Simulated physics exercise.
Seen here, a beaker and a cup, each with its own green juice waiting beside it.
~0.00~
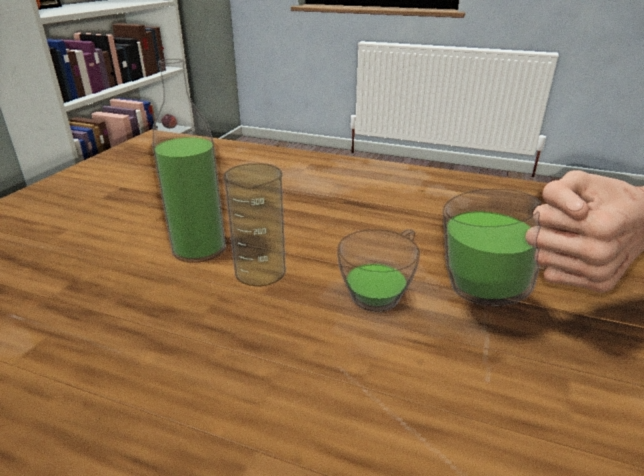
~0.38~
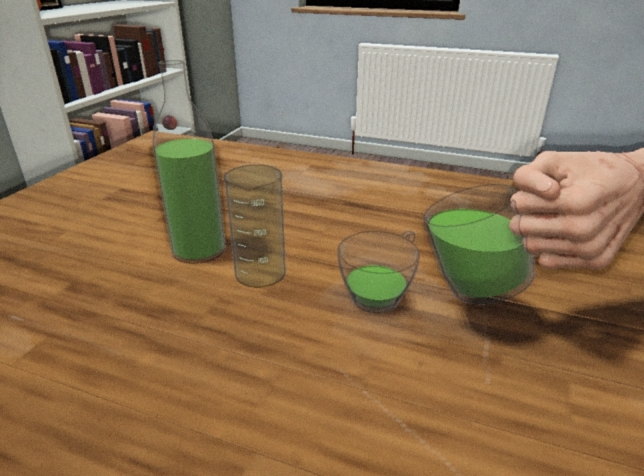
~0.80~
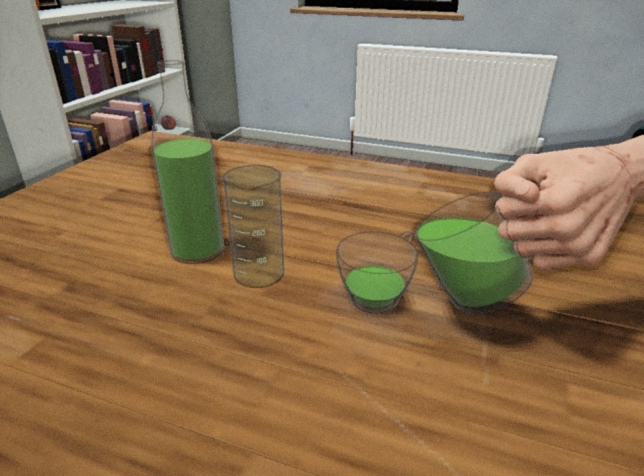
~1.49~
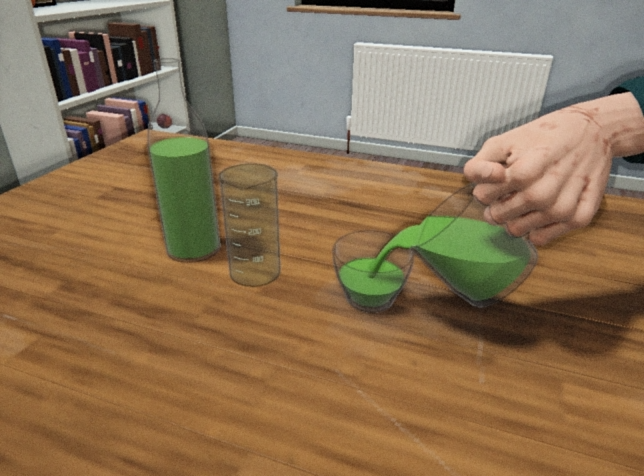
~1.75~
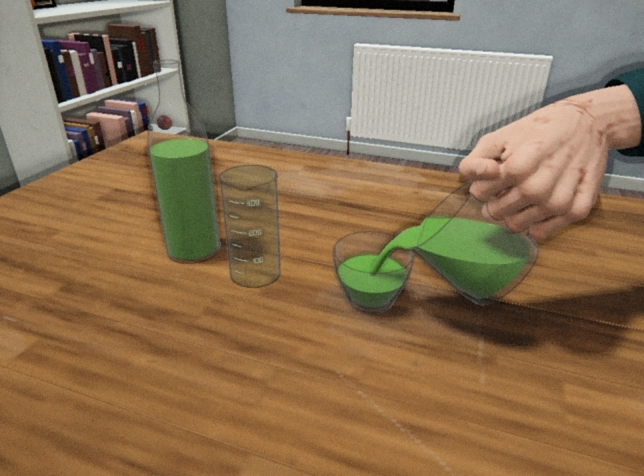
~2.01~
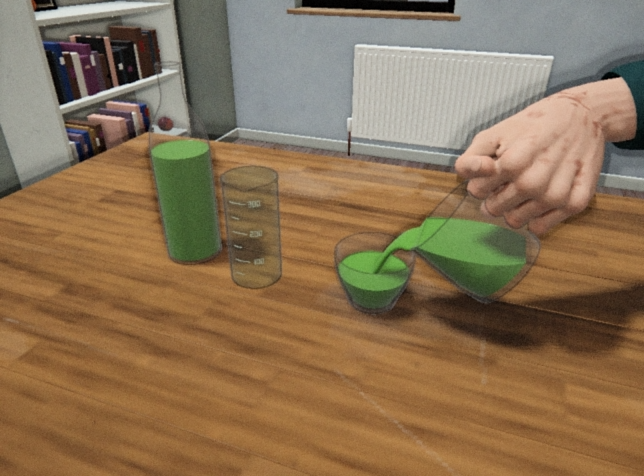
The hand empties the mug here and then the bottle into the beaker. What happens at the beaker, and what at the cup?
The beaker spills over the rim; the cup spills over the rim.
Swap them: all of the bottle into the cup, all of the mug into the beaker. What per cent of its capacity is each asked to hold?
Roughly 210 per cent, then 80 per cent.
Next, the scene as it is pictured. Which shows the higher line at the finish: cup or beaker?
Higher in the beaker.
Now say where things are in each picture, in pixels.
The mug is on its way; mug (491, 243) about two thirds full; bottle (186, 161) about half full; cup (377, 272) about a quarter full; beaker (257, 225) empty, in the first frame.
The green juice nears the lip; mug (480, 241) tipped 25° with all of its load; cup about a quarter full, surface at (376, 283), in the second frame.
The green juice nears the lip; mug (473, 250) tipped 30° with all of its load; cup (376, 274) about a quarter full, in the third frame.
Pouring; mug (470, 244) tipped 50° with nearly all of its load; cup about half full, surface at (371, 276), in the fourth frame.
Pouring; mug (471, 242) tipped 55° with about three quarters of its load; beaker (252, 226) empty, in the fifth frame.
Pouring; mug (472, 240) tipped 55° with about three quarters of its load; bottle about half full, surface at (180, 150); cup about two thirds full, surface at (374, 270); beaker (253, 227) empty, in the sixth frame.
After 3.3 s, the cup is nearly full.
After 5.4 s, the cup is full to the brim and overflowed.
After 15.1 s, the beaker is full to the brim and overflowed; the cup is full to the brim and overflowed.
